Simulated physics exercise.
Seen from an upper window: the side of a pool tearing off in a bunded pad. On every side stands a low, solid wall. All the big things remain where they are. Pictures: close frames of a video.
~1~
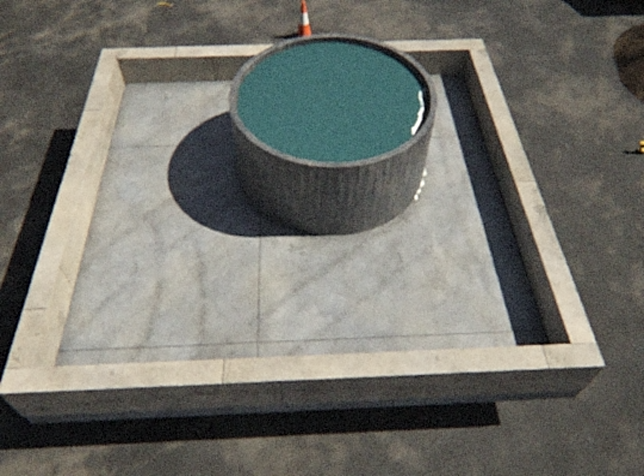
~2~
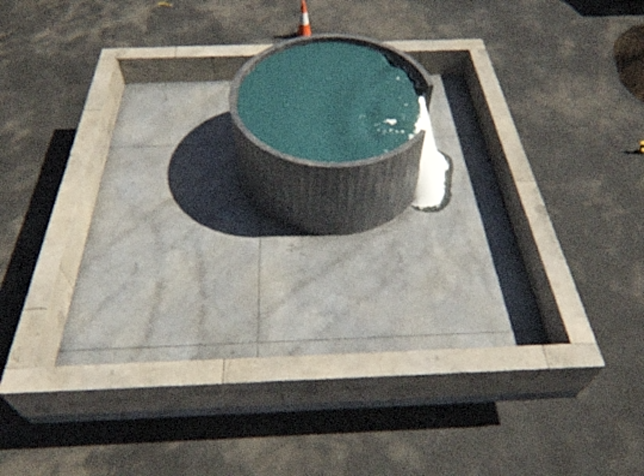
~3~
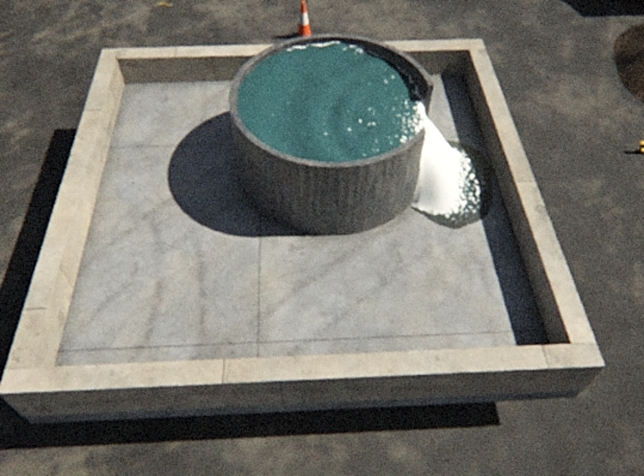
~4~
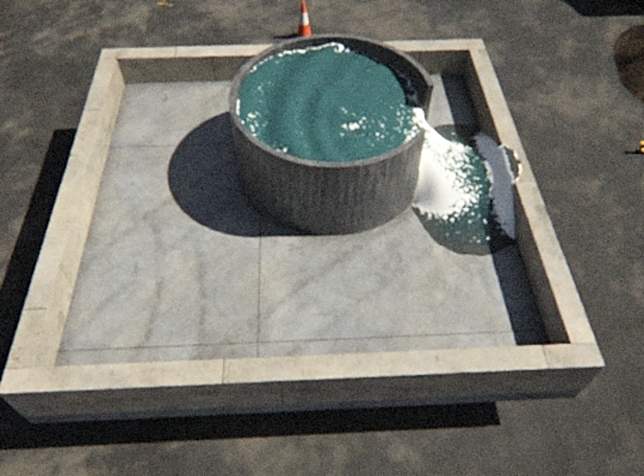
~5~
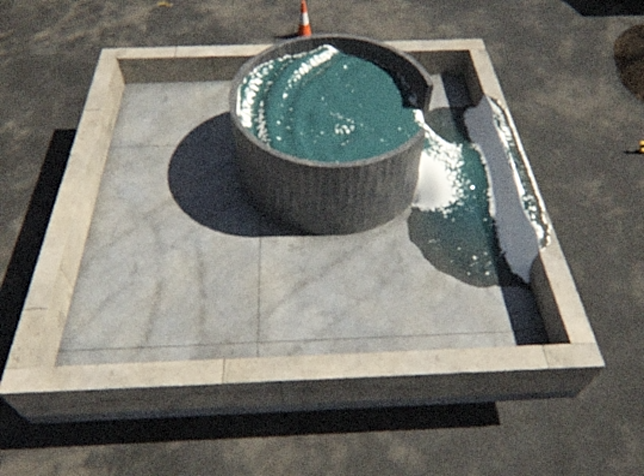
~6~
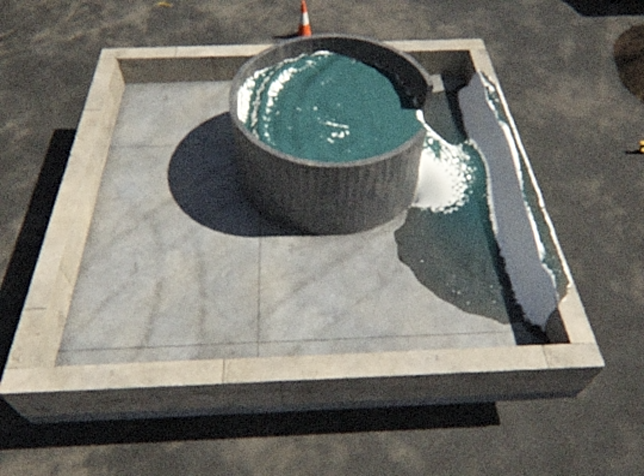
On a paved pad ringed by a low, solid wall, a round grey pool stands full of still, blue-green water. Its right side opens and foaming water pours onto the pad, spreading to the right wall, where it surges up and runs along the wall toward the near corner as ripples cross the pool.
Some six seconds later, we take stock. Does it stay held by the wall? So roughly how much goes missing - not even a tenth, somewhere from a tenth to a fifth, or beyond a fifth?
The water lost is a modest share, below a tenth.
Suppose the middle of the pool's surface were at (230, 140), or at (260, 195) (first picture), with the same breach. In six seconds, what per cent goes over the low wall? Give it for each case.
Roughly 2 per cent, then 6 per cent.
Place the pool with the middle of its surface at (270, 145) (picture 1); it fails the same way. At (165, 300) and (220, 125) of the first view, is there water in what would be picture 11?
In the order asked: Untouched and untouched.
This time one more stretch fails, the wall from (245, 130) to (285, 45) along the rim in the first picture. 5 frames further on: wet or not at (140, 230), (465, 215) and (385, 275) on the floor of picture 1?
Taking them as listed, I'd say drenched, unwetted and unwetted.
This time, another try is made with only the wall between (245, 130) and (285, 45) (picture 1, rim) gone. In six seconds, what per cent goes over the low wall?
About 10 %.
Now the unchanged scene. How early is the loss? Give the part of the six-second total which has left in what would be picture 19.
About 95 %.
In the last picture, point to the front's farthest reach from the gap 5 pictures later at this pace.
My pick would be pixel (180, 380).
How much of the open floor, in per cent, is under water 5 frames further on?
About 35 per cent.
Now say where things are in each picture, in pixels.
In the first frame, still water in the round pool at (333, 99).
In the second frame, water pours out at (422, 154) and has run to (438, 205).
In the third frame, water pours out at (421, 156) and has run to (482, 207).
In the fourth frame, the front is at (511, 237), out from the gap at (421, 158).
In the fifth frame, the front is at (526, 284), out from the gap at (421, 158).
In the sixth frame, the front is at (541, 332), out from the gap at (421, 157).
A moment on, water covers 25 % of the floor; the low wall has let 0 % over.
Next, water covers 35 % of the floor; the low wall has let 2 % over.
Then, water covers 70 % of the floor; the low wall has let 7 % over.
Later, water covers 80 % of the floor; the low wall has let 7 % over.
In the end, water covers 80 % of the floor; the low wall has let 7 % over.
